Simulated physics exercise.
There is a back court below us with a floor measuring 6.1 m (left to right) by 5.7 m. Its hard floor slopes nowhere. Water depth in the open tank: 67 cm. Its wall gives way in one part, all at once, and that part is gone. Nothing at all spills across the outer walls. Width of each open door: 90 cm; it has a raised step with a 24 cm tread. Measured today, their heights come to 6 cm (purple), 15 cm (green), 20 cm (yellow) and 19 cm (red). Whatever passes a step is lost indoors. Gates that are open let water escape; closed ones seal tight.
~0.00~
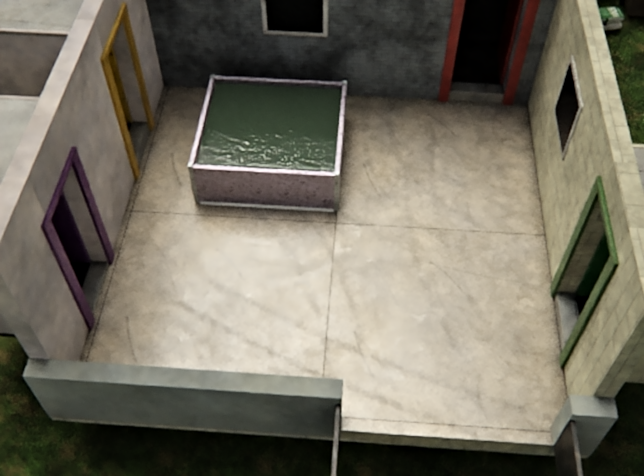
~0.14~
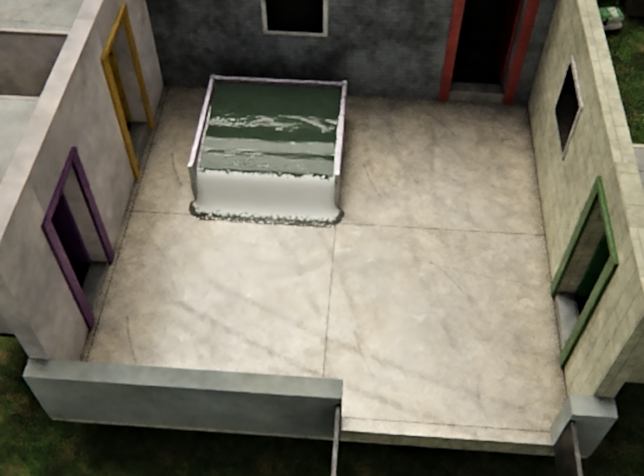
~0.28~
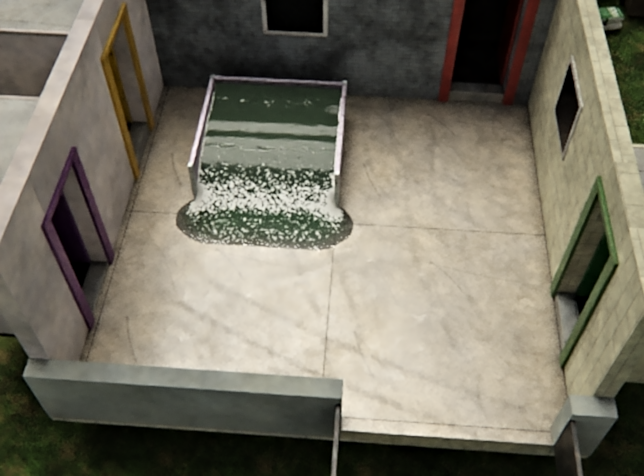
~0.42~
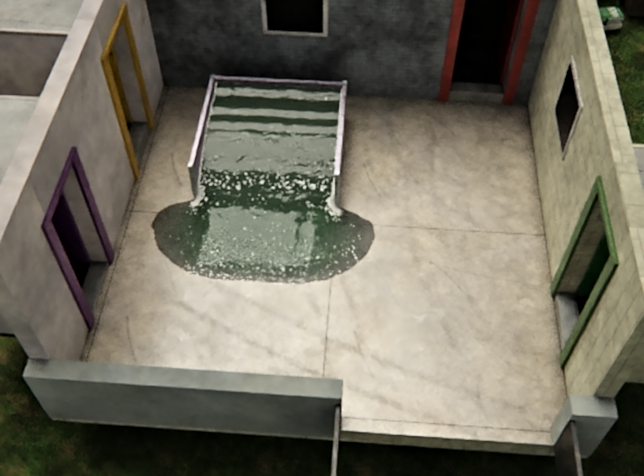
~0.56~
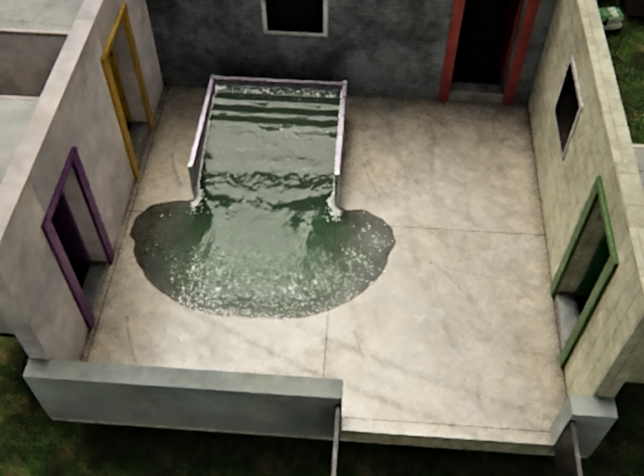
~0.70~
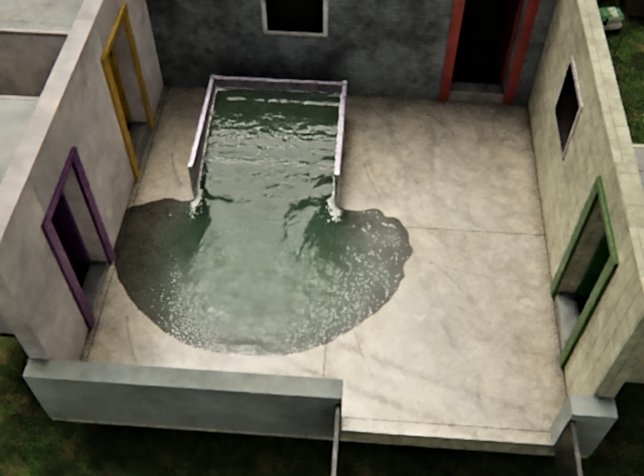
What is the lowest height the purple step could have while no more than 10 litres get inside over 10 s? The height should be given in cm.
18 cm.
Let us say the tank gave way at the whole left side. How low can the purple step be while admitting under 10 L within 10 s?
A height of around 6.5 cm.
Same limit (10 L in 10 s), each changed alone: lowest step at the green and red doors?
You'd want about 9.5 centimetres at green and about 6.5 centimetres at red.
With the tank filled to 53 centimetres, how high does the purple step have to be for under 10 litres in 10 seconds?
Roughly 13.0 centimetres.
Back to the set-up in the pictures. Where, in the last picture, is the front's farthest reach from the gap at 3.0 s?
The farthest wet point is roughly at (560, 426) in the last view.
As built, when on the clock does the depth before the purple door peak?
About 3.0 seconds.
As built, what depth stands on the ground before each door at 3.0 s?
Lab note, cm: Purple 20; green 2; yellow 0; red 0.
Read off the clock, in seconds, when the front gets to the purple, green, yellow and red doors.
Arrival times - purple: 0.9 s; green: 2.8 s; yellow: 4.0 s; red: 7.0 s.
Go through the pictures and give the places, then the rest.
The open tank at (272, 127) is whole and still, 67 cm deep; the purple door at (82, 246) is dry, in the first picture.
The front is at (200, 214), 0.3 m from the gap at (266, 194); 0.5 m2 of floor is wet, 67 cm left at the back, in the second picture.
The gap is at (266, 195), the front 0.7 m out at (199, 236); the back of the open tank holds 67 cm, in the third picture.
Water pours out at (266, 196) and has run 1.3 m, to (204, 271); about 10 cm deep outside, 64 cm at the back, in the fourth picture.
The front is at (223, 310), 1.9 m from the gap at (266, 197); 5.1 m2 of floor is wet, 56 cm left at the back, in the fifth picture.
Water pours out at (266, 197) and has run 2.4 m, to (217, 345); about 6 cm deep outside, 58 cm at the back; the purple door at (82, 246), 2.7 m from the gap, is still 0.4 m from the nearest water, in the sixth picture.
After 1.4 s water covers 45 % of the floor, deepest (36 cm) near (231, 403); 11 cm at the purple door, 0 litres in over its 6 cm step.
After 3.0 s water covers 50 % of the floor, deepest (30 cm) near (71, 392); 20 cm at the purple door, 40 litres in over its 6 cm step.
After 10.0 s water covers 95 % of the floor, deepest (11 cm) near (498, 107); 4 cm at the purple door, 124 litres in over its 6 cm step.
At the purple door as built, the water arrived by 0.9 s and peaked near 20 cm at 3.0 s.
With a step of 16.5 cm, 14 litres would have come in within the 10 s; with 22 cm, 2 litres. So under 10 litres takes about 18 cm.
